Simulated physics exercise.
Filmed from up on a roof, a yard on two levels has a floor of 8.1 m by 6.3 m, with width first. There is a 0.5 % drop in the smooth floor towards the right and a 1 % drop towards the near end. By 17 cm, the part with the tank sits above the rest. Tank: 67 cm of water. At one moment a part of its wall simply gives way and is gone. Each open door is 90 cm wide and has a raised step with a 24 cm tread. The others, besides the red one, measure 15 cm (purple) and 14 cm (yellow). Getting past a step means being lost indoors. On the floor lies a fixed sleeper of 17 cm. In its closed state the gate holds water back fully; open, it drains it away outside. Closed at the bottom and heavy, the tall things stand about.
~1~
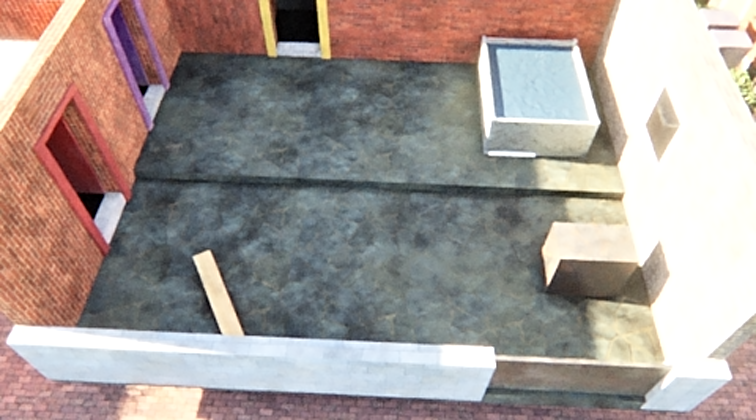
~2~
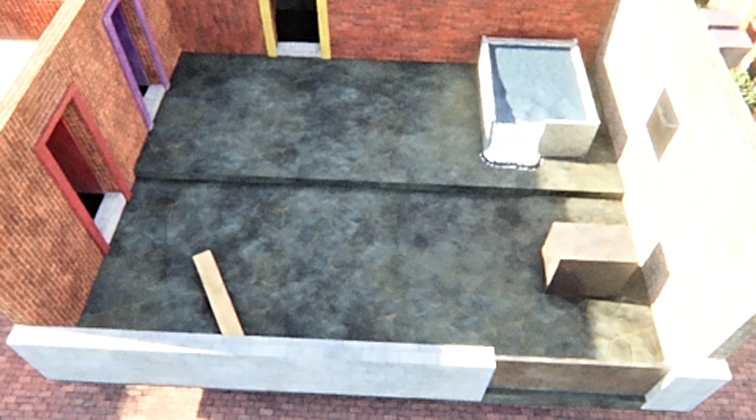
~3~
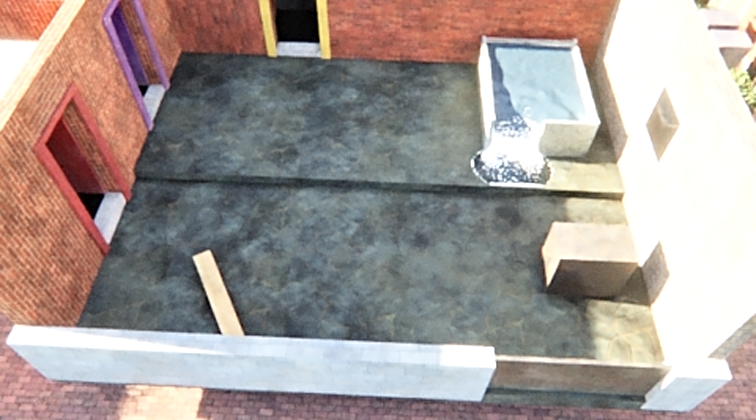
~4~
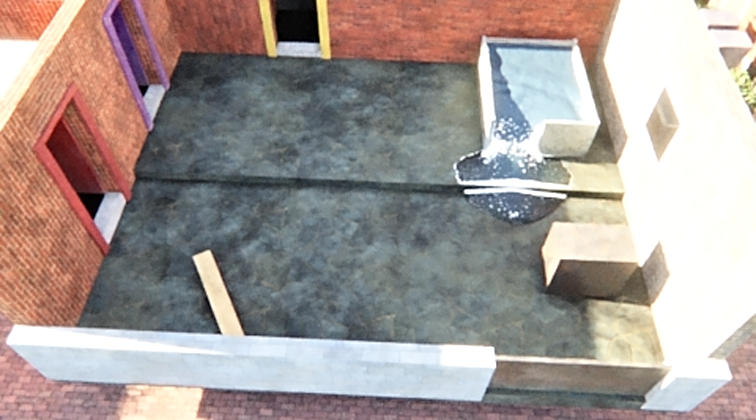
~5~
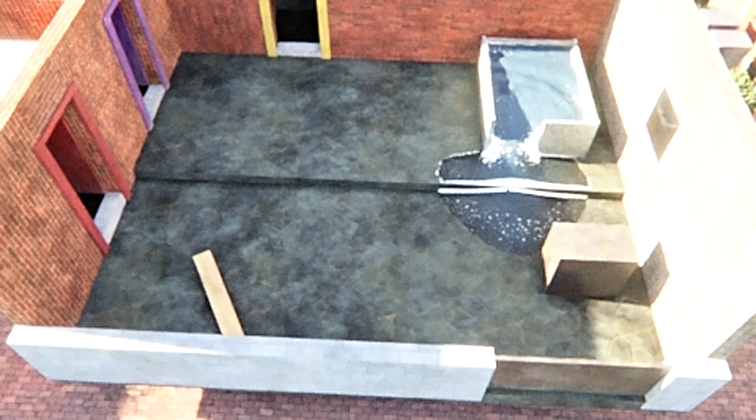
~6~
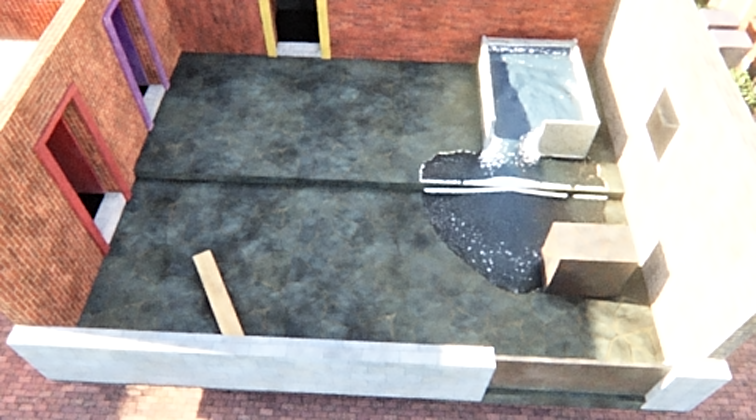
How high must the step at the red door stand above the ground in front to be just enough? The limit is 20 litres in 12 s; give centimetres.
6 cm.
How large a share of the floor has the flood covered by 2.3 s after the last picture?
35 %.
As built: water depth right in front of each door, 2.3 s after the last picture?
Door by door in cm - purple 0, yellow 0, red 0.
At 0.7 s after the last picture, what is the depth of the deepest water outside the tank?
Max depth: Near 35 cm.
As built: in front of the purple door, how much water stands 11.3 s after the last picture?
It comes to about 0.0 centimetres deep.
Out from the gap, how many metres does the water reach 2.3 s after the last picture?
Around 6.6 m out.
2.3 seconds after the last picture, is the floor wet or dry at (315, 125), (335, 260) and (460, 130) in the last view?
Going in order: Untouched, swamped, untouched.
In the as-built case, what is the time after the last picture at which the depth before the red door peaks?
That happens close to 8.0 s on the clock.
Then, 0.7 s after the last picture water covers 20 % of the floor, deepest (35 cm) near (502, 158); it has not reached the red door.
Then, 2.3 s after the last picture water covers 35 % of the floor, deepest (24 cm) near (482, 375); it has not reached the red door.
Then, 11.3 s after the last picture water covers 55 % of the floor, deepest (15 cm) near (660, 385); 8 cm at the red door, 0 litres in over its 23 cm step.
At the red door as built, the water peaked near 10 cm, 8.1 s after the last picture.
Run again over the same 12 s with other heights there, 25 litres in over 5.5 cm, 15 litres over 6.5 cm. The limit of 20 litres is kept from about 6 cm up.
